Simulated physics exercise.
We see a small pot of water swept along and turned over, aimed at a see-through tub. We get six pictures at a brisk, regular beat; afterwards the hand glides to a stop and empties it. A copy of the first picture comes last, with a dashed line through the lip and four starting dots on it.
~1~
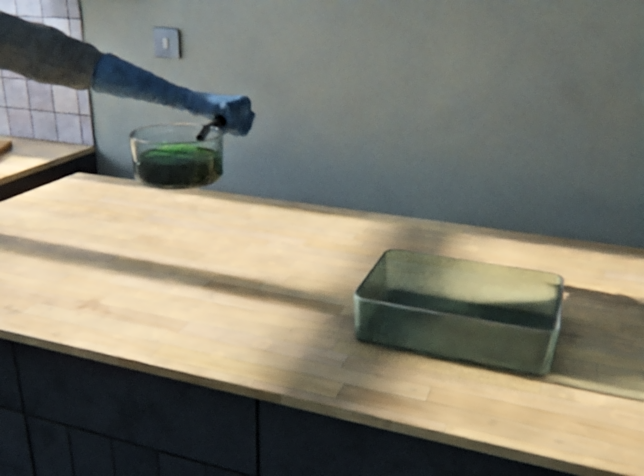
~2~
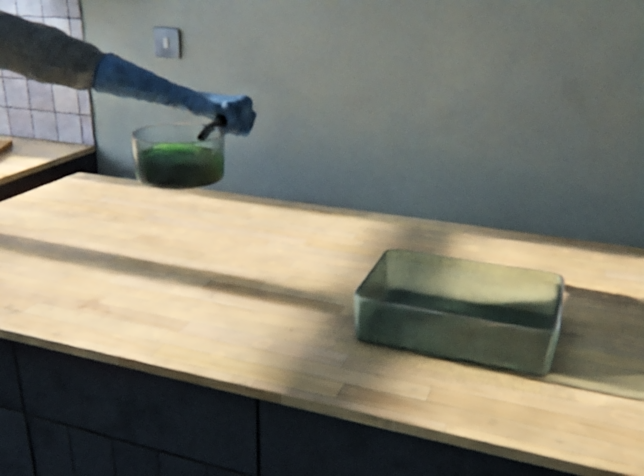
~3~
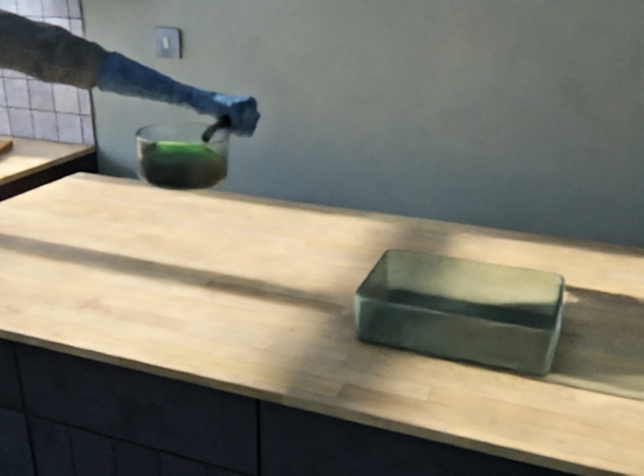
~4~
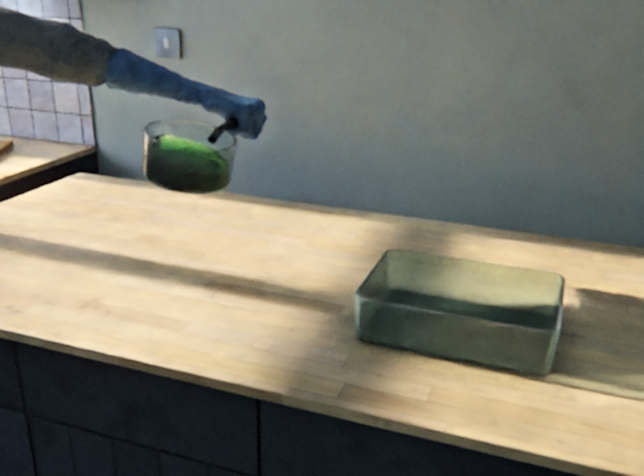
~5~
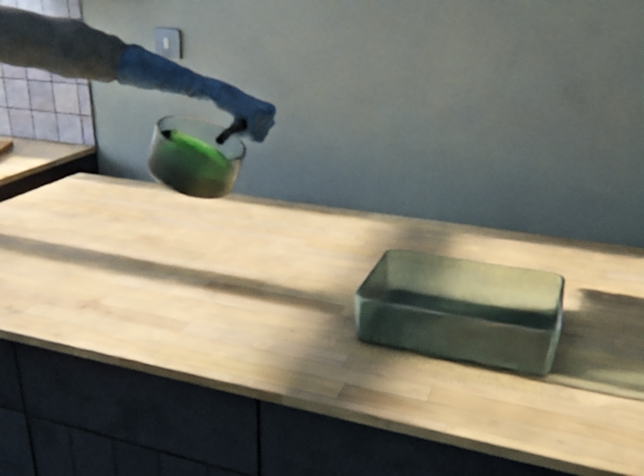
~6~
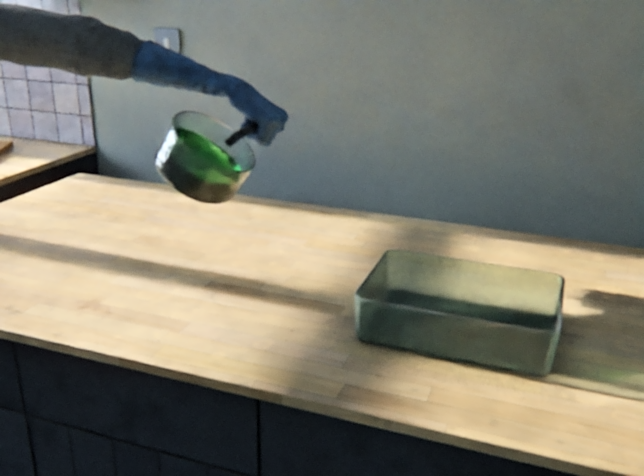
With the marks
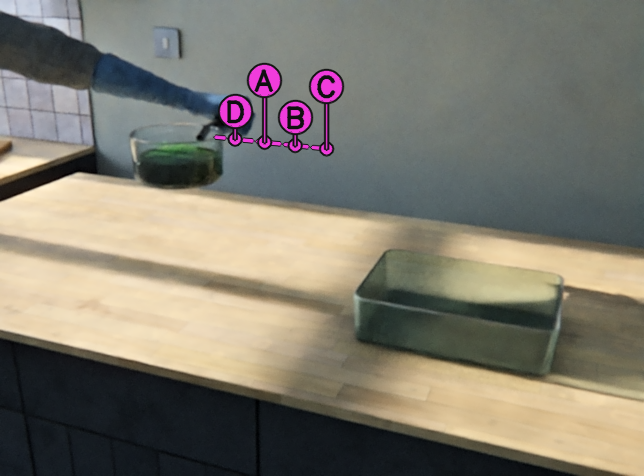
A blue-gloved hand moves a small pot of green liquid slightly right, tilting it steadily.
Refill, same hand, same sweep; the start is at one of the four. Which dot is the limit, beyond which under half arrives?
I would pick dot D.
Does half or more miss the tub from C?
No, not at all.
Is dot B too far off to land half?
No, not at all.
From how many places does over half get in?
All of them.
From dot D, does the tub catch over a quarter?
Yes, clearly.
On the marked copy, A at (264, 142); B at (295, 145); C at (326, 148); D at (235, 139).
For dot A, about 72 % lands in the tub, 6 % falls short and 22 % goes beside or beyond.
For dot B, about 62 % lands in the tub, 3 % falls short and 34 % goes beside or beyond.
For dot C, about 63 % lands in the tub, 3 % falls short and 34 % goes beside or beyond.
For dot D, about 71 % lands in the tub, 16 % falls short and 13 % goes beside or beyond.
